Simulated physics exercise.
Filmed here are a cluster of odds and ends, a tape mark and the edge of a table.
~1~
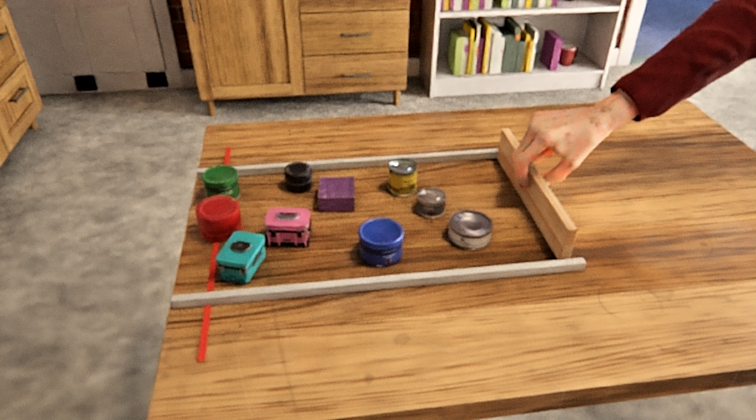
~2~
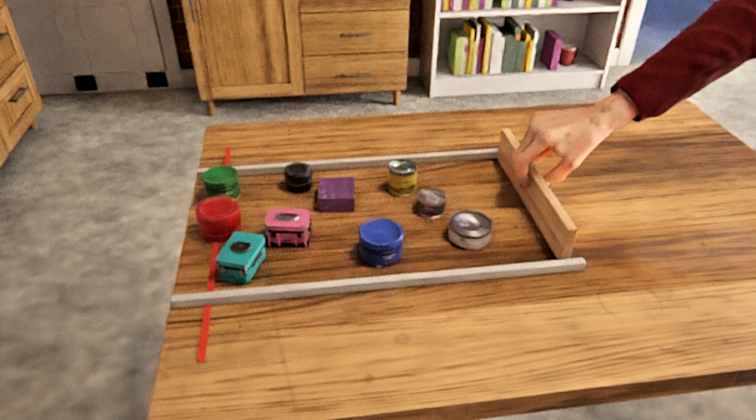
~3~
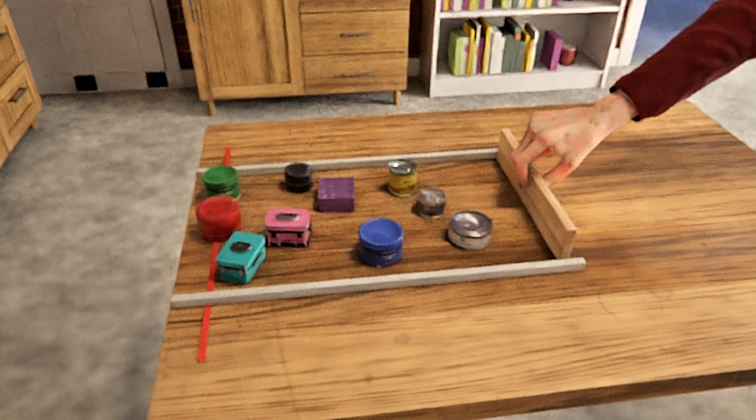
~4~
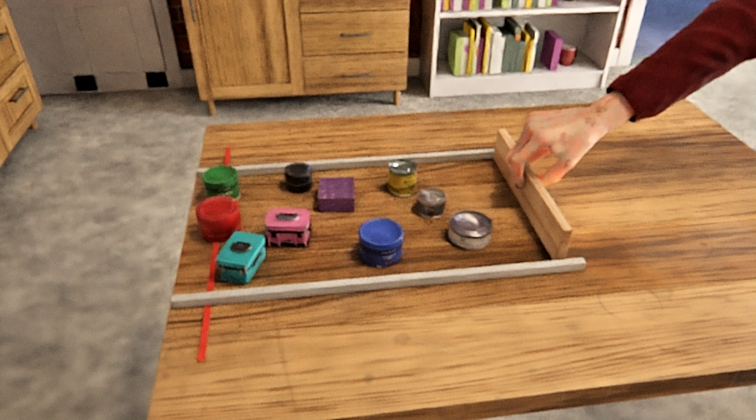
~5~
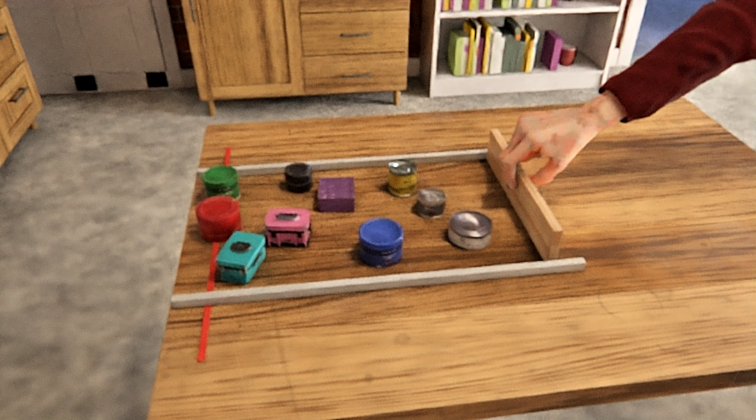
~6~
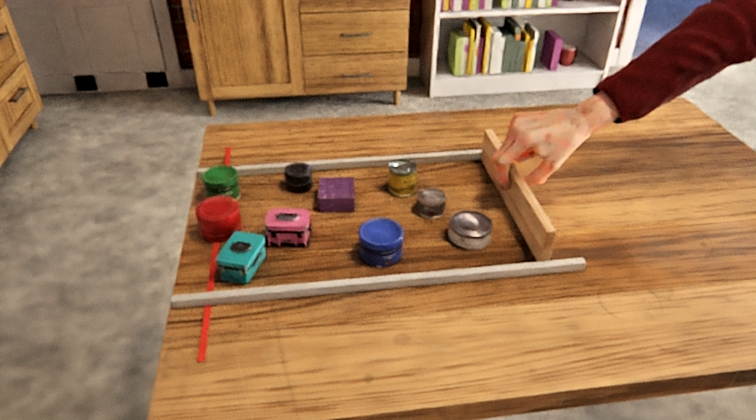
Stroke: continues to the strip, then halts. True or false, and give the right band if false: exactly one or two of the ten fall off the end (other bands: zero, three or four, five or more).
False, five or more fall off.
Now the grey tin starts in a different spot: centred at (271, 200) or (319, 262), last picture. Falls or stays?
First: Gone; second: Gone.
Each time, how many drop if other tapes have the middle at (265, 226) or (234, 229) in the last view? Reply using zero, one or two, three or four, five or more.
First 1 or 2, second 3 or 4.
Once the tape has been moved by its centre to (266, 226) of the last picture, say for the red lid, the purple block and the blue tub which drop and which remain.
Red lid goes off, purple block stays put, blue tub stays put.
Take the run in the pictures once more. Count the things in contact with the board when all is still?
Result: 5 in all.
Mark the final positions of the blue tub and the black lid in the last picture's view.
Final centres, in order: Near (185, 274), near (209, 177).
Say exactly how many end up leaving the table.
The answer is exactly 5.
Soon after, none off yet; green pot at rest near (222, 185); red lid at rest near (219, 219); turquoise case at rest near (243, 257).
By the end, the number that fall off is five or more; fallen, purple block, pink case, turquoise case, red lid and green pot.
